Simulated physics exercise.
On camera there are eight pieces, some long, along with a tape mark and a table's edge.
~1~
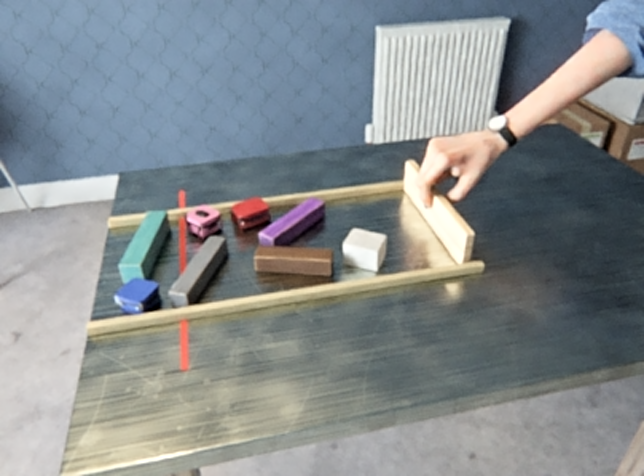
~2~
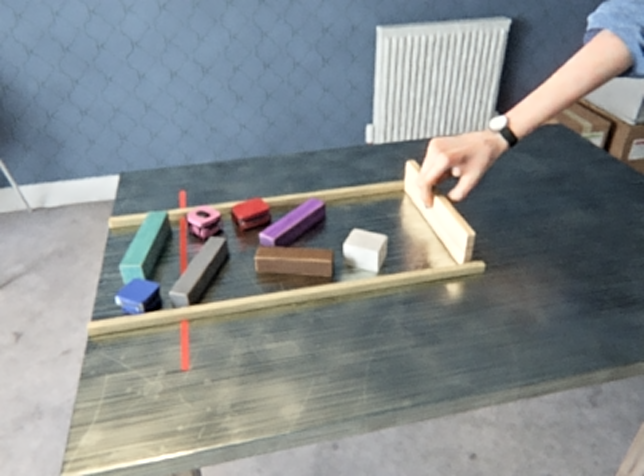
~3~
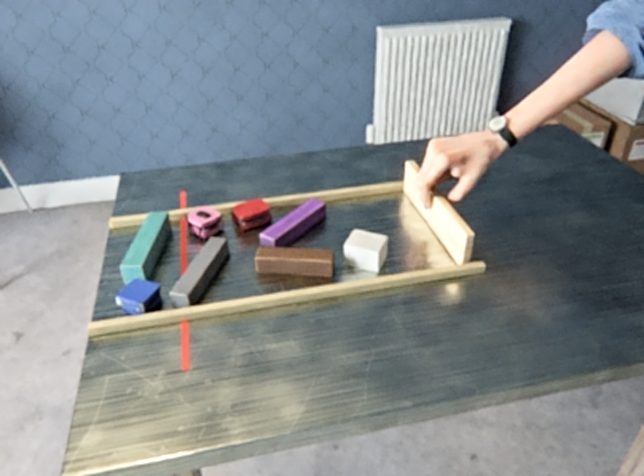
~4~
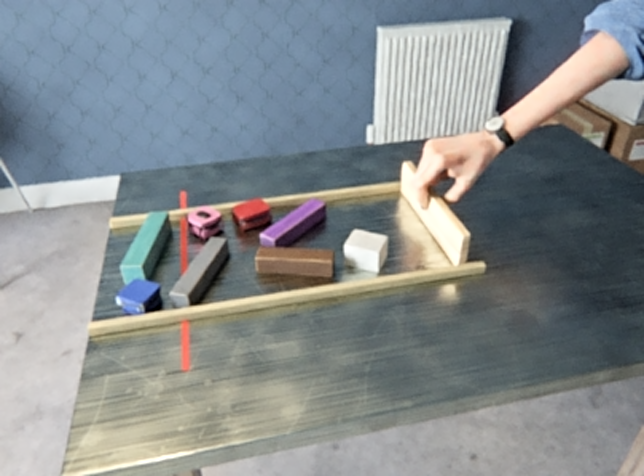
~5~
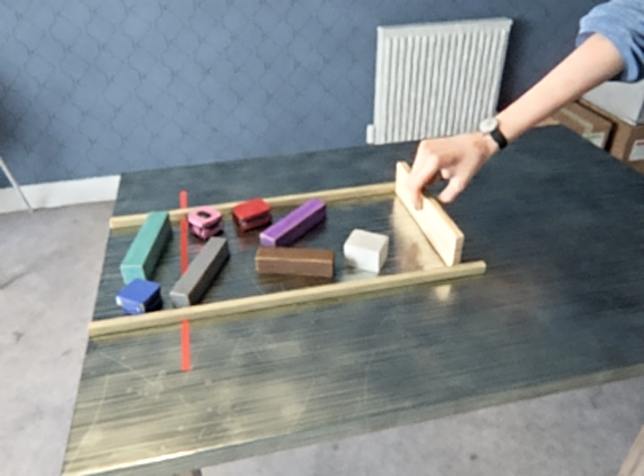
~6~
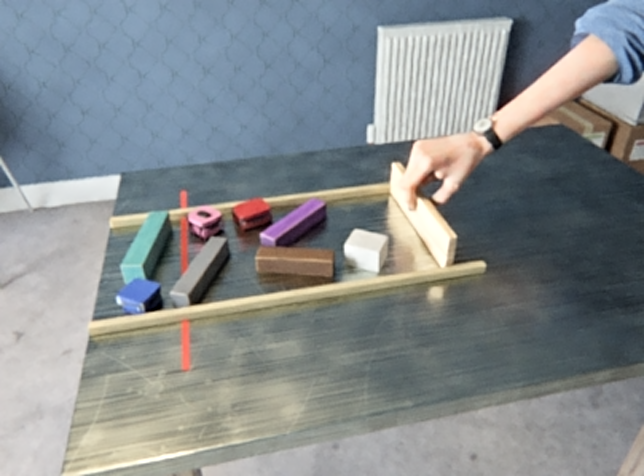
We see eight coloured pieces lying between two wooden rails on a dark table, some near a red tape line, while a hand holds an upright board at the right and slides it slightly left; the pieces stay still.
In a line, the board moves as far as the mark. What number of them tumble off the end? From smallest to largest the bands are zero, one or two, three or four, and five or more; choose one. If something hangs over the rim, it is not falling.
The right band is one or two.
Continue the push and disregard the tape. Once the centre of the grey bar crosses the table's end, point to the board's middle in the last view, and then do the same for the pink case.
The middle is at (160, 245) when it's the grey bar, and at (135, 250) when it's the pink case.
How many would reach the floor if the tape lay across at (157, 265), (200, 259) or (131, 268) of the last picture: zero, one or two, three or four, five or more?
Counts as listed: Three to four / not one / five or more.
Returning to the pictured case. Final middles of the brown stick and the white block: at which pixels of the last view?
They end up close to (133, 285) and (164, 289).
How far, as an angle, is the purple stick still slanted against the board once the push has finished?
About 0°.
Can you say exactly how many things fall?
1.
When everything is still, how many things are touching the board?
At rest, 2 are in contact.
Soon after, none off yet; blue case at rest near (141, 298); turquoise bar at rest near (149, 246); grey bar at rest near (202, 271).
Then, none off yet; blue case at rest near (141, 298); turquoise bar at rest near (149, 246); grey bar moved a little near (185, 270).
Further on, none off yet; blue case moved about its own width near (116, 299); turquoise bar at rest near (147, 246); grey bar moved a little near (160, 270).
At rest, the number that fall off is one or two; fallen, blue case.
